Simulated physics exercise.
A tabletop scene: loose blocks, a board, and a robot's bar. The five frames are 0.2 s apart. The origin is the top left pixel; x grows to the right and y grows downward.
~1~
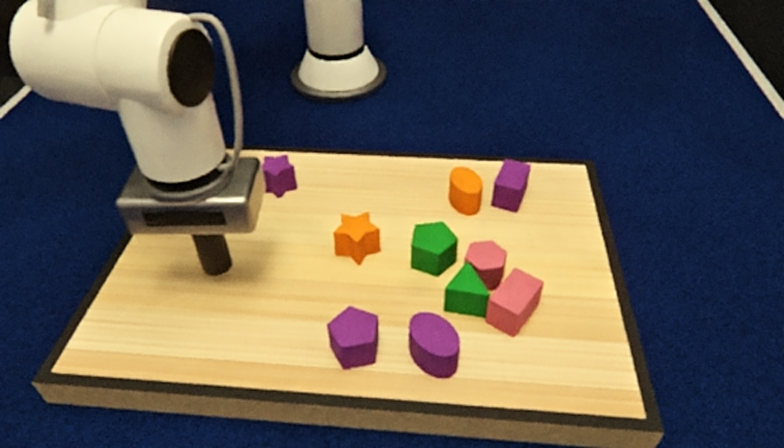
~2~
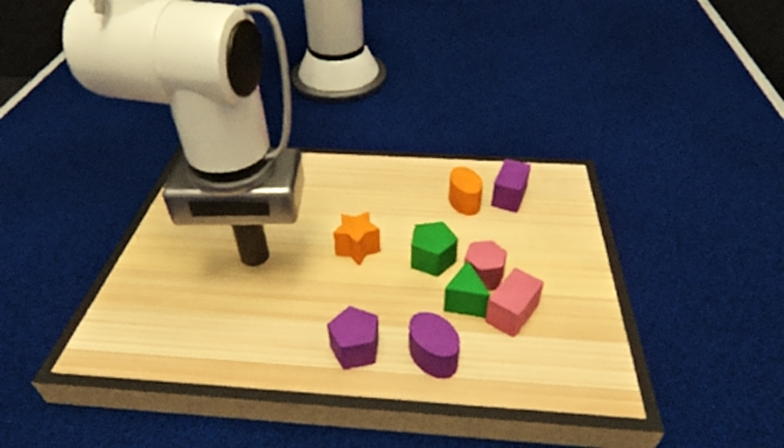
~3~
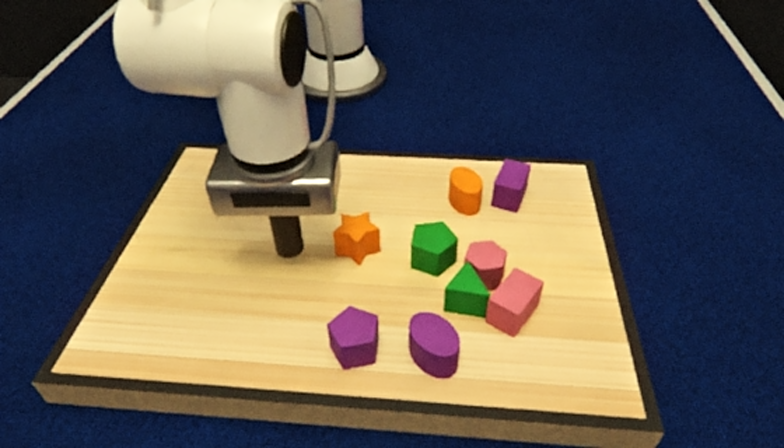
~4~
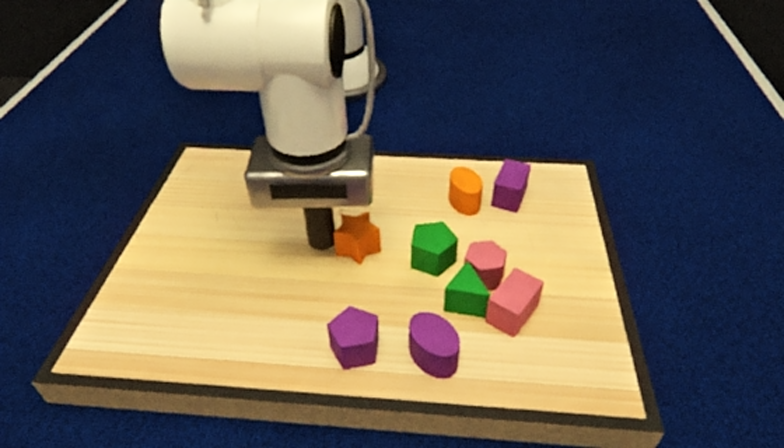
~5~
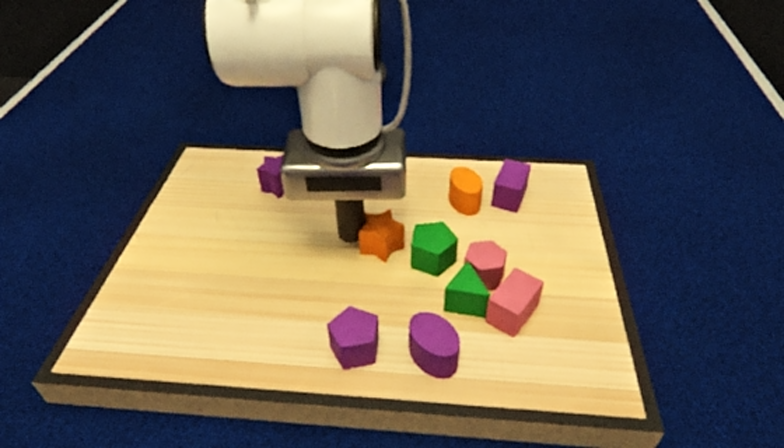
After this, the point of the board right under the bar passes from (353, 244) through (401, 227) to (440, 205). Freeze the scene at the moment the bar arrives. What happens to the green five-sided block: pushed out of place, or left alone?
Here the green five-sided block moves off its spot.
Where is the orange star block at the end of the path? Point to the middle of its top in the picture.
About (439, 210).
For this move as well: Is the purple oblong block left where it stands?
Yes, I think so.
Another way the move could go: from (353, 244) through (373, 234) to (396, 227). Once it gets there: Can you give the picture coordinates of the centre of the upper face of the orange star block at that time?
At roughly (419, 215).
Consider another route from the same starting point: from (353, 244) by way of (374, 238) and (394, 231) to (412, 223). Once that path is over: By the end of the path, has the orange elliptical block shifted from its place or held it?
It is untouched.
On the path given first. One third of the way, bar (386, 222); orange star block (413, 216), turned 15° clockwise; green five-sided block (444, 237), turned 30° clockwise.
Two thirds of the way, bar (416, 209); orange star block (436, 211), turned 40° clockwise; green five-sided block (445, 237), turned 35° clockwise.
At the end, bar (440, 194); orange star block (439, 210), turned 55° clockwise; green five-sided block (445, 237), turned 35° clockwise; orange elliptical block not moved; purple oblong block not moved.
